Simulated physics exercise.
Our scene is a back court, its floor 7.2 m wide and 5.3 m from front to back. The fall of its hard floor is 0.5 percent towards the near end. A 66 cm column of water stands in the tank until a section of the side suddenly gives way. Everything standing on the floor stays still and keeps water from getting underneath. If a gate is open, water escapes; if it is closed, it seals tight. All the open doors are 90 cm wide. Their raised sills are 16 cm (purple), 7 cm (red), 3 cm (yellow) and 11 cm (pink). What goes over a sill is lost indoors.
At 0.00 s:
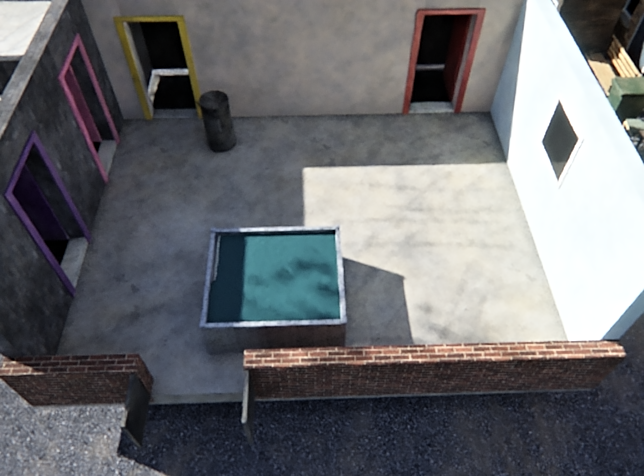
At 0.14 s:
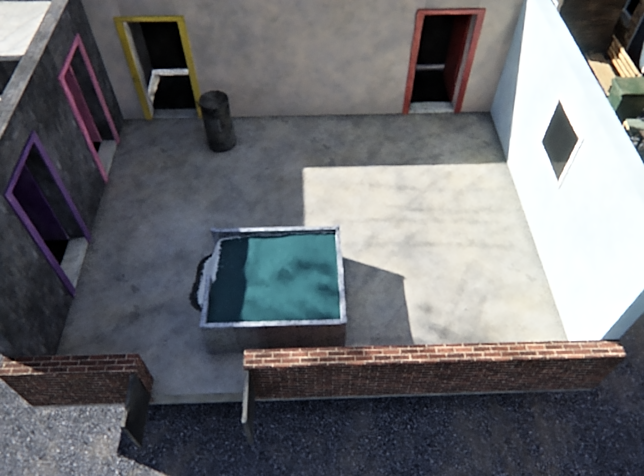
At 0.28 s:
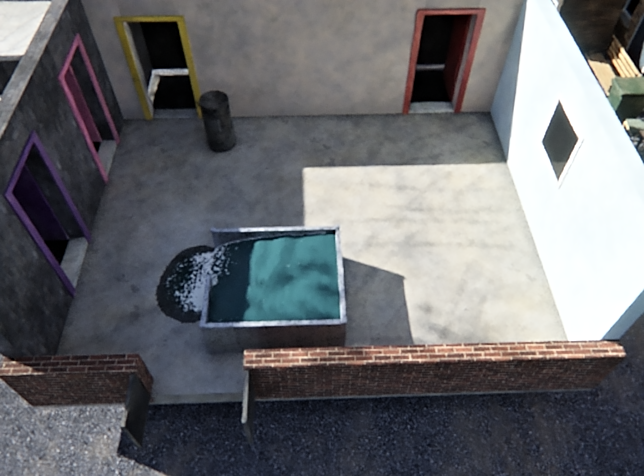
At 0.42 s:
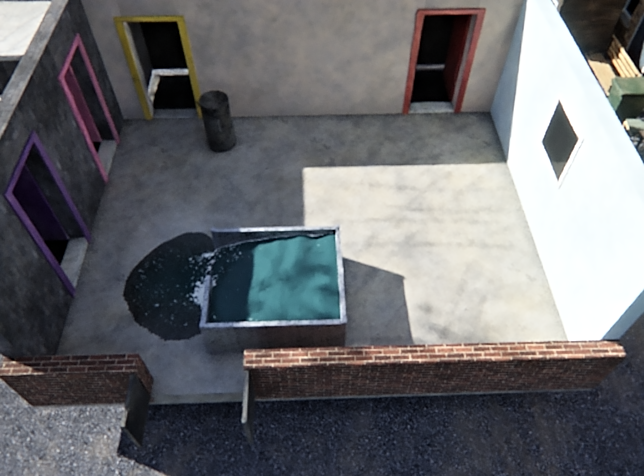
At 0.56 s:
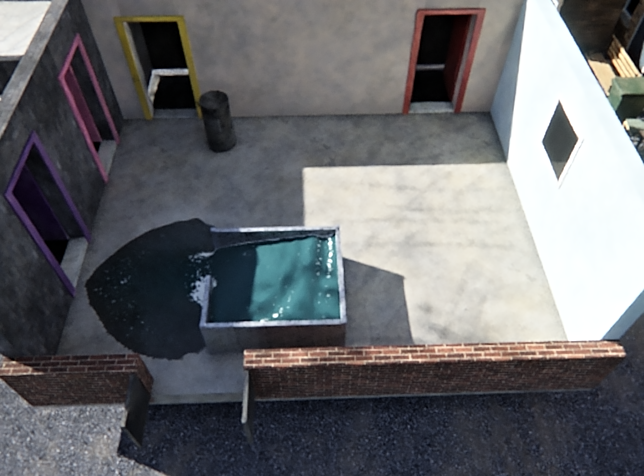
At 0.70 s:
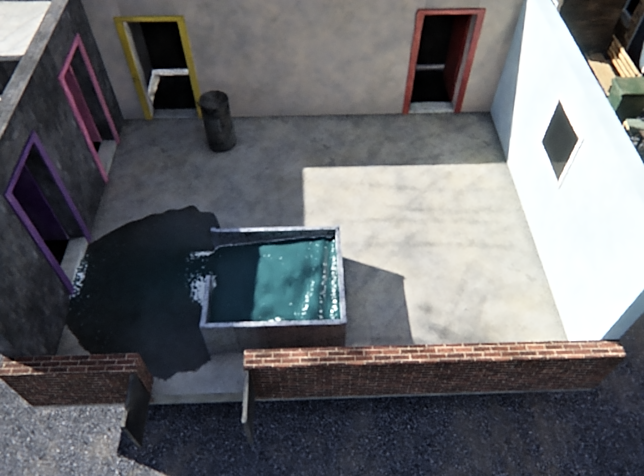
The clip opens on a walled court seen from above, where a rectangular tank of green water sits still on the pale floor. Water bursts from its left side in a foaming rush, then spreads in a widening dark pool leftward to the wall beneath the purple-edged doorway as the tank's level drops.
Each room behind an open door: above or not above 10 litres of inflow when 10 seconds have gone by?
Purple door: Above, red door: Not above, yellow door: Above, pink door: Not above.
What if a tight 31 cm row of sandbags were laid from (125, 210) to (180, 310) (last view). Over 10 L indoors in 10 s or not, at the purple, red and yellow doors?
With that change: Purple stays within, red stays within, yellow exceeds it.
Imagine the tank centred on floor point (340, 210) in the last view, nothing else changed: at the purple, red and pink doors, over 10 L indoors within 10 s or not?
Well, against that limit, at purple it's within bounds, at red it's within bounds, and at pink it's too much.
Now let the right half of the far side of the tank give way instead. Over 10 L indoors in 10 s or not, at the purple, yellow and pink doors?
So purple stays lower, yellow tops it, pink stays lower.
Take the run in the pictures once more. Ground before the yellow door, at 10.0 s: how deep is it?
Depth: Approx. 8.0 cm.
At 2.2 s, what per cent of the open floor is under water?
Some 20 per cent of the floor is wet.
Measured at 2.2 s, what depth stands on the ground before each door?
In cm: Purple 27, red 0, yellow 2, pink 11.
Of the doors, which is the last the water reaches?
It's the red door.
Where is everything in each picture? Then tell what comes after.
In the first frame, the tank at (275, 276) is whole and still, 66 cm deep.
In the second frame, water pours out at (218, 272) and has run 0.5 m, to (202, 307); typically 9 cm deep outside, 66 cm at the tank's back.
In the third frame, the front is at (163, 297), 0.9 m from the gap at (219, 274); 0.8 m2 of floor is under water; 66 cm left at the back of the tank.
In the fourth frame, the front is at (131, 295), 1.3 m from the gap at (219, 274); 1.7 m2 of floor is under water; 66 cm left at the back of the tank.
In the fifth frame, the front is at (94, 282), 1.9 m from the gap at (219, 274); 3.0 m2 of floor is under water; 60 cm left at the back of the tank.
In the sixth frame, the front is at (86, 254), 2.2 m from the gap at (219, 274); 4.2 m2 of floor is under water; 55 cm left at the back of the tank.
After 1.4 s water covers 20 % of the floor and is deepest (33 cm) near (210, 276); purple door 31 cm at the sill, 30 L in, red door not reached, yellow door not reached, pink door not reached.
After 2.2 s water covers 20 % of the floor and is deepest (31 cm) near (50, 381); purple door 27 cm at the sill, 79 L in, red door not reached, yellow door not reached, pink door 11 cm at the sill, 0 L in.
After 3.5 s water covers 30 % of the floor and is deepest (20 cm) near (50, 381); purple door 18 cm at the sill, 108 L in, red door not reached, yellow door 13 cm at the sill, 40 L in, pink door 7 cm at the sill, 0 L in.
After 6.0 s water covers 50 % of the floor and is deepest (14 cm) near (50, 381); purple door 13 cm at the sill, 114 L in, red door not reached, yellow door 12 cm at the sill, 136 L in, pink door 6 cm at the sill, 0 L in.
After 10.0 s water covers 85 % of the floor and is deepest (8 cm) near (50, 381); purple door 7 cm at the sill, 114 L in, red door 1 cm at the sill, 0 L in, yellow door 8 cm at the sill, 228 L in, pink door 8 cm at the sill, 0 L in.
